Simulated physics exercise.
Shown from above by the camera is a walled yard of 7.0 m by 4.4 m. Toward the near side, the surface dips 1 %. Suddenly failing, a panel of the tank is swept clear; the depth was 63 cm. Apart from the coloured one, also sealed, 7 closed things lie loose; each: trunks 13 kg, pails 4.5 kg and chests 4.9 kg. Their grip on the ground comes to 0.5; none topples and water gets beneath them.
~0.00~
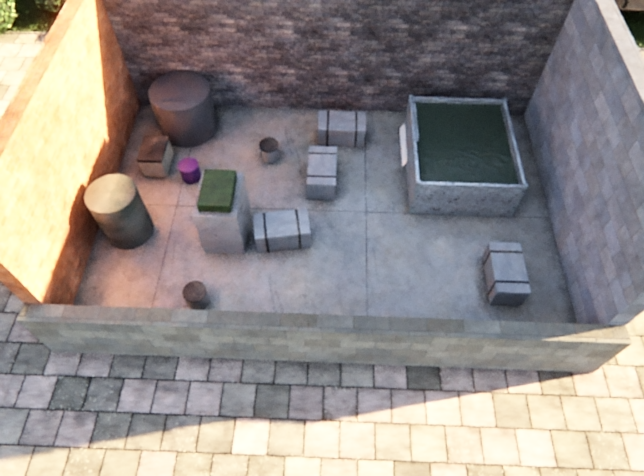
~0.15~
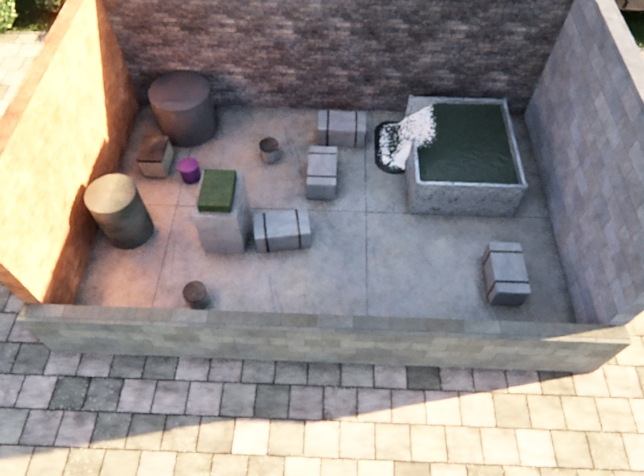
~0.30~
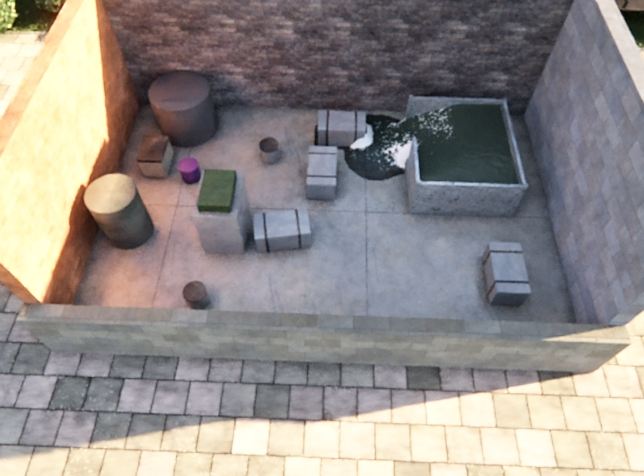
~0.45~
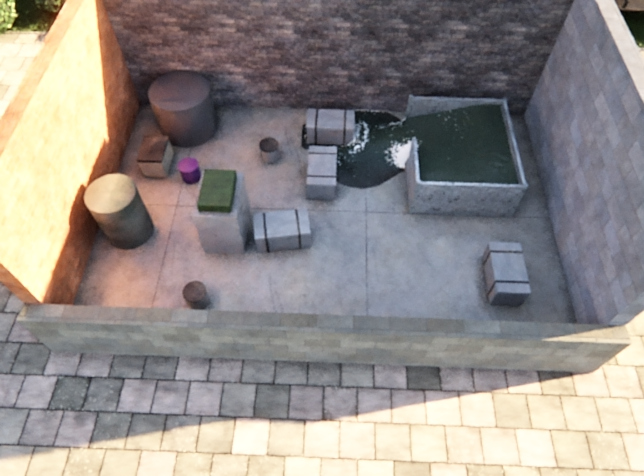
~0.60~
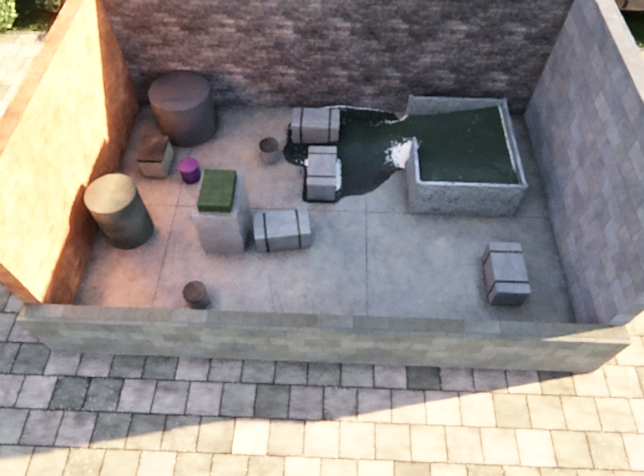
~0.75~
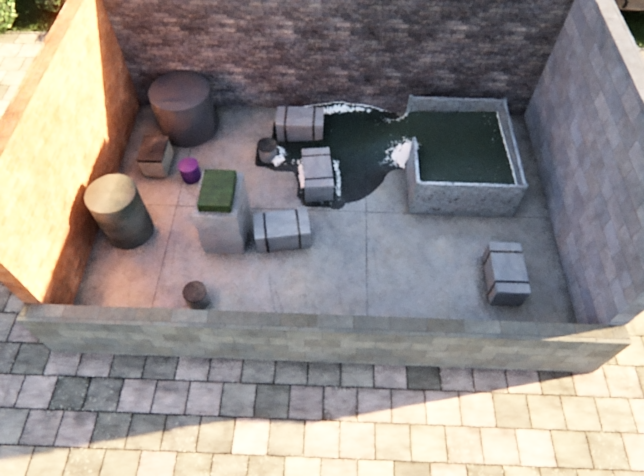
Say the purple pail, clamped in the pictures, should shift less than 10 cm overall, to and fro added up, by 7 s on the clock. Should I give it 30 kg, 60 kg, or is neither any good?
I would pick 60 kg.
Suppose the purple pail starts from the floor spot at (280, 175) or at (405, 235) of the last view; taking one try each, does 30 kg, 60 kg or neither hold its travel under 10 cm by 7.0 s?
Respectively, first option suffices; first option suffices.
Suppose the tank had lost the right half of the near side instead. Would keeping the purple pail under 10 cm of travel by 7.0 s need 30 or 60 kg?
The lighter one.
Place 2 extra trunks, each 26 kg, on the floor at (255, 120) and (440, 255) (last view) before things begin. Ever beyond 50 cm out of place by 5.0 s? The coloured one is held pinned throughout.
Results, in sequence: Exceeded / not exceeded.
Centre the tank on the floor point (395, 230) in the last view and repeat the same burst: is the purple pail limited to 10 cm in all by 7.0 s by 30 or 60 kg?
In that case, simply put, the heavier one is needed.
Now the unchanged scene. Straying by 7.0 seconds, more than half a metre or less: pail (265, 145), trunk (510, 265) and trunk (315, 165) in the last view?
Beyond the mark, below the mark, beyond the mark.
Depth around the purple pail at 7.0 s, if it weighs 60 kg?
Around 11 cm.
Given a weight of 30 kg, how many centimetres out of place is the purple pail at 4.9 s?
Around 50 centimetres out of place.
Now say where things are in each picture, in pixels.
The purple pail at (188, 165) rests on the ground; water covers 2.7 m2; 0 of 8 have shifted, in the first frame.
The purple pail at (188, 165) rests on the ground; water covers 3.3 m2; 0 of 8 have shifted, in the second frame.
The purple pail at (188, 165), on the bottom; water covers 3.9 m2; 0 of 8 have shifted, in the third frame.
The purple pail at (188, 165), on the bottom; 4.8 m2 under water; 1 of 8 have shifted, in the fourth frame.
The purple pail at (188, 165), on the bottom; water covers 5.6 m2; 1 of 8 have shifted, in the fifth frame.
The purple pail at (188, 165) rests on the ground; 6.4 m2 under water; 2 of 8 have shifted, in the sixth frame.
After 1.4 s the purple pail would be 0 cm from its start with 30 kg and 0 cm from its start with 60 kg; 1 cm of water round it then.
After 3.1 s the purple pail would be 46 cm from its start with 30 kg and 0 cm from its start with 60 kg; 12 cm of water round it then.
After 4.9 s the purple pail would be 48 cm from its start with 30 kg and 0 cm from its start with 60 kg; 13 cm of water round it then.
After 7.0 s the purple pail would be 48 cm from its start with 30 kg and 0 cm from its start with 60 kg; 11 cm of water round it then.
